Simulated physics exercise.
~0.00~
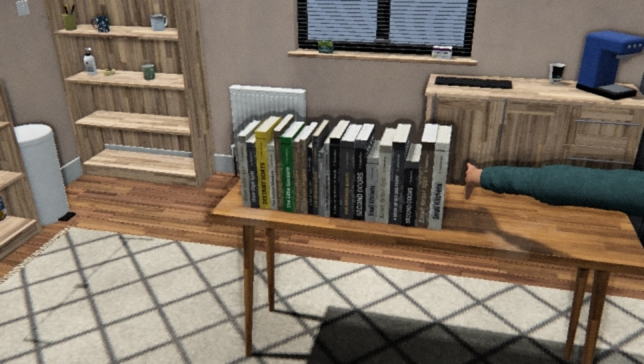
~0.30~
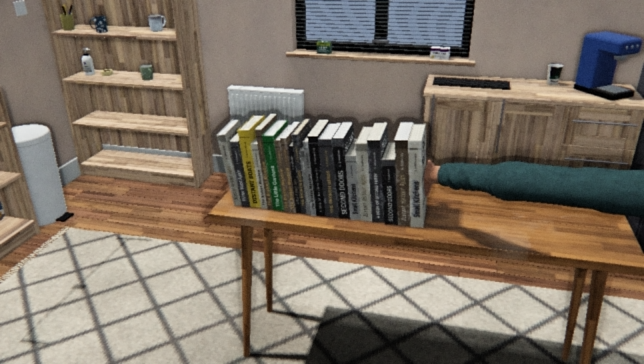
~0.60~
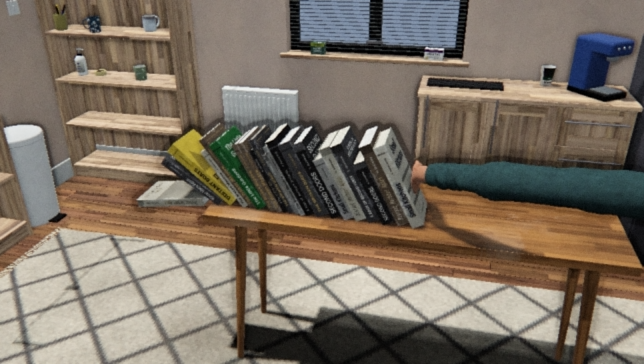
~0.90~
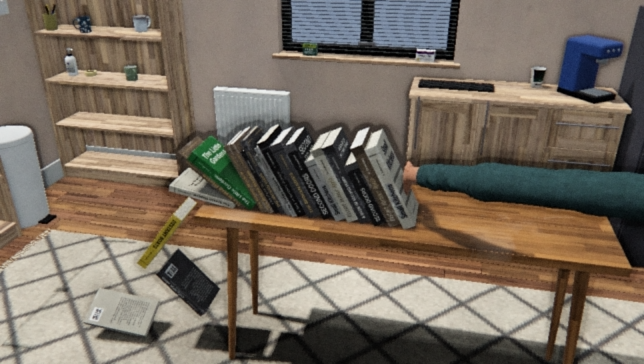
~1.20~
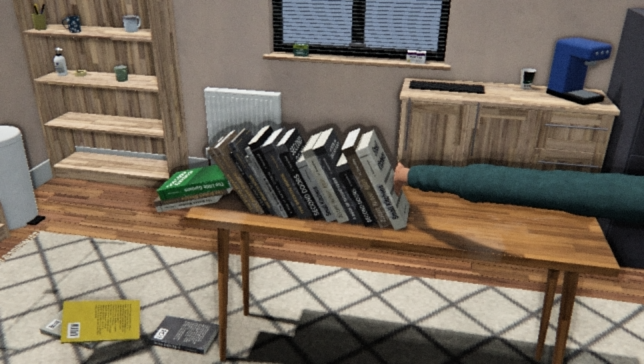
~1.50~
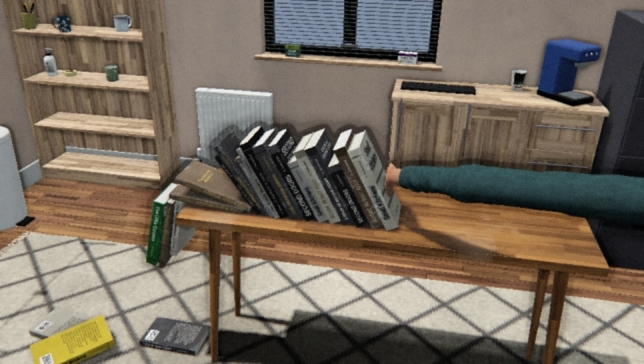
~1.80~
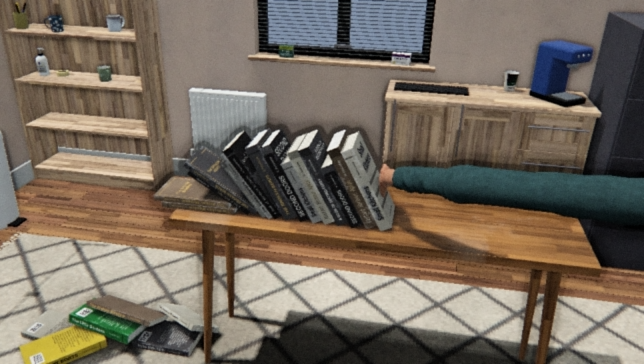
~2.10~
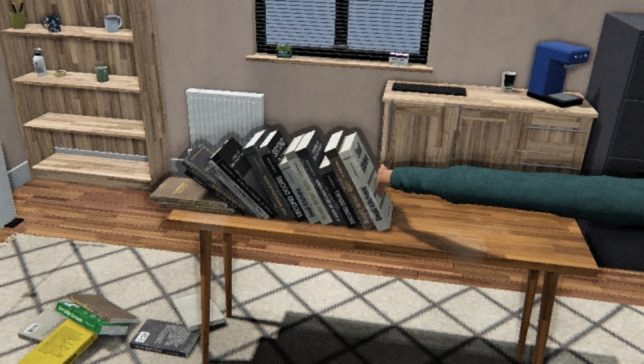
In this clip, an arm in a teal sleeve pushes a row of upright books leftward along a wooden table until they lean and several, including the yellow and green ones, tumble off the left end onto the rug, leaving the rest slanted on the table.
